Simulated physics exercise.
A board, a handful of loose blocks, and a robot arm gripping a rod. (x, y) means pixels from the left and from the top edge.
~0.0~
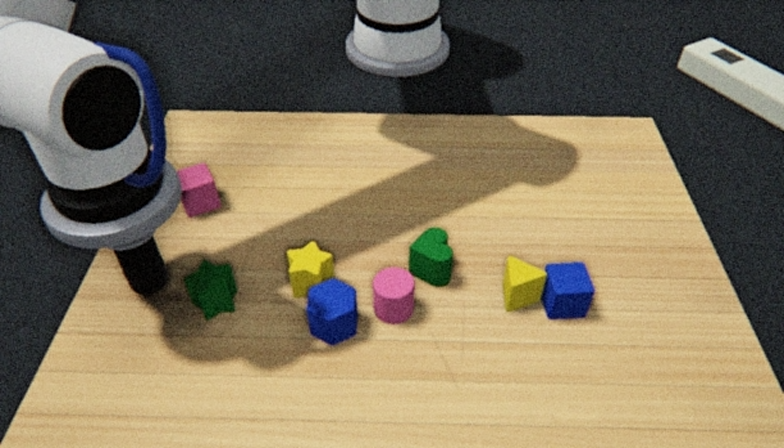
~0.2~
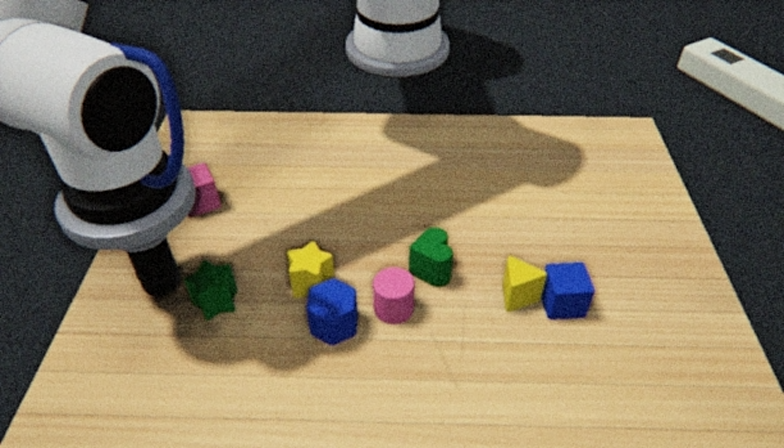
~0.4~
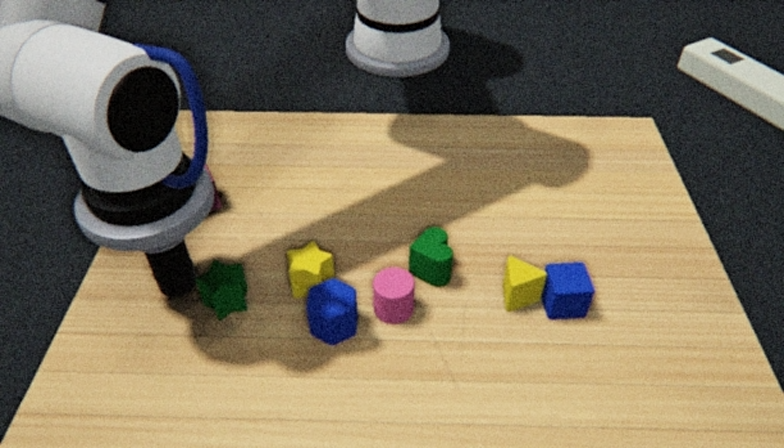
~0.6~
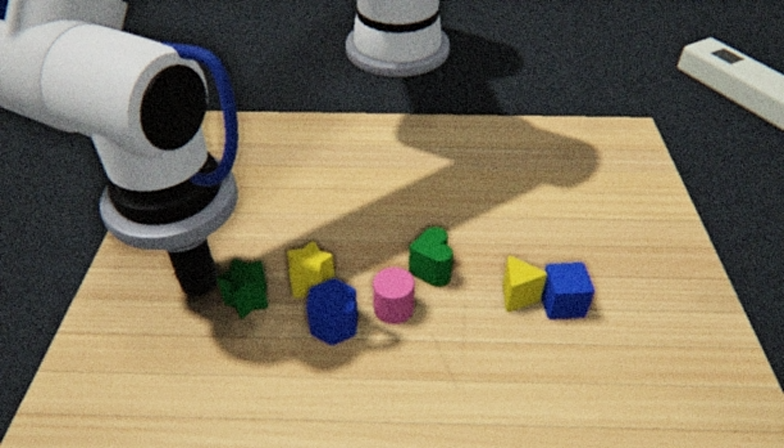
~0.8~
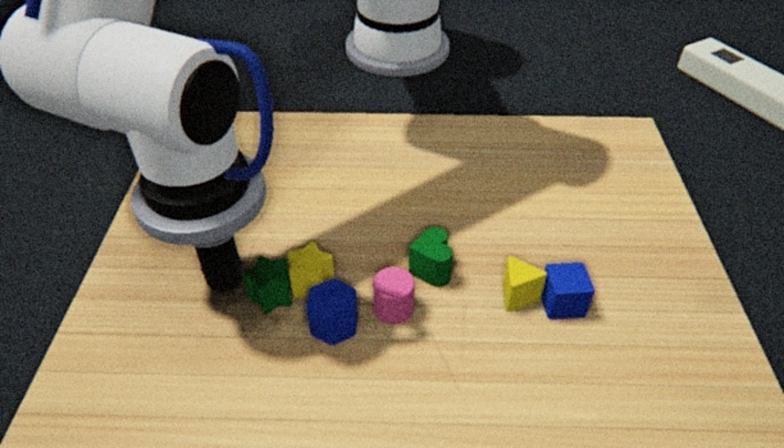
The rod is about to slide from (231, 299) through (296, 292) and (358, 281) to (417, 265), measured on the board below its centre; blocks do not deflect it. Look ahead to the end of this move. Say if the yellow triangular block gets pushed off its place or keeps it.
That block remains where it is.
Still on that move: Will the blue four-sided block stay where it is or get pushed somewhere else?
Same place.
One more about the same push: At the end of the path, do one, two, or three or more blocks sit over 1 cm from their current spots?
It shifts three blocks or more.
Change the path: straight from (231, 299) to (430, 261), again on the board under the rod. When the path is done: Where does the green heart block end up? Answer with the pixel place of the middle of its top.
It should be at about (501, 235).
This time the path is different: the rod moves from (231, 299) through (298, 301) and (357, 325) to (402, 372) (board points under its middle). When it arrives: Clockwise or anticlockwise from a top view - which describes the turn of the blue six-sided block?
From overhead, clockwise.
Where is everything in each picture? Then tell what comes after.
In the first picture, rod tip at (150, 282); block tops, green star at (208, 276); yellow star at (308, 258); green heart block at (434, 243); yellow triangular block at (523, 271); blue four-sided block at (570, 277).
In the second picture, rod at (162, 283); blocks unchanged.
In the third picture, rod at (179, 284); green star at (220, 275).
In the fourth picture, rod at (200, 283); green star at (241, 273).
In the fifth picture, rod at (225, 279); green star at (267, 270); yellow star at (308, 258); green heart block at (434, 243); yellow triangular block at (523, 271); blue four-sided block at (570, 277).
On the path given first. One third of the way, rod at (293, 272); green star at (334, 260); yellow star at (364, 243).
Two thirds of the way, rod at (359, 261); green star at (392, 250), turned 35° anticlockwise; yellow star at (404, 224), turned 50° anticlockwise; green heart block at (438, 243).
At the end, rod at (418, 246); green star at (452, 240), turned 25° anticlockwise; yellow star at (426, 213), turned 120° anticlockwise; green heart block at (486, 232); yellow triangular block in place; blue four-sided block in place.
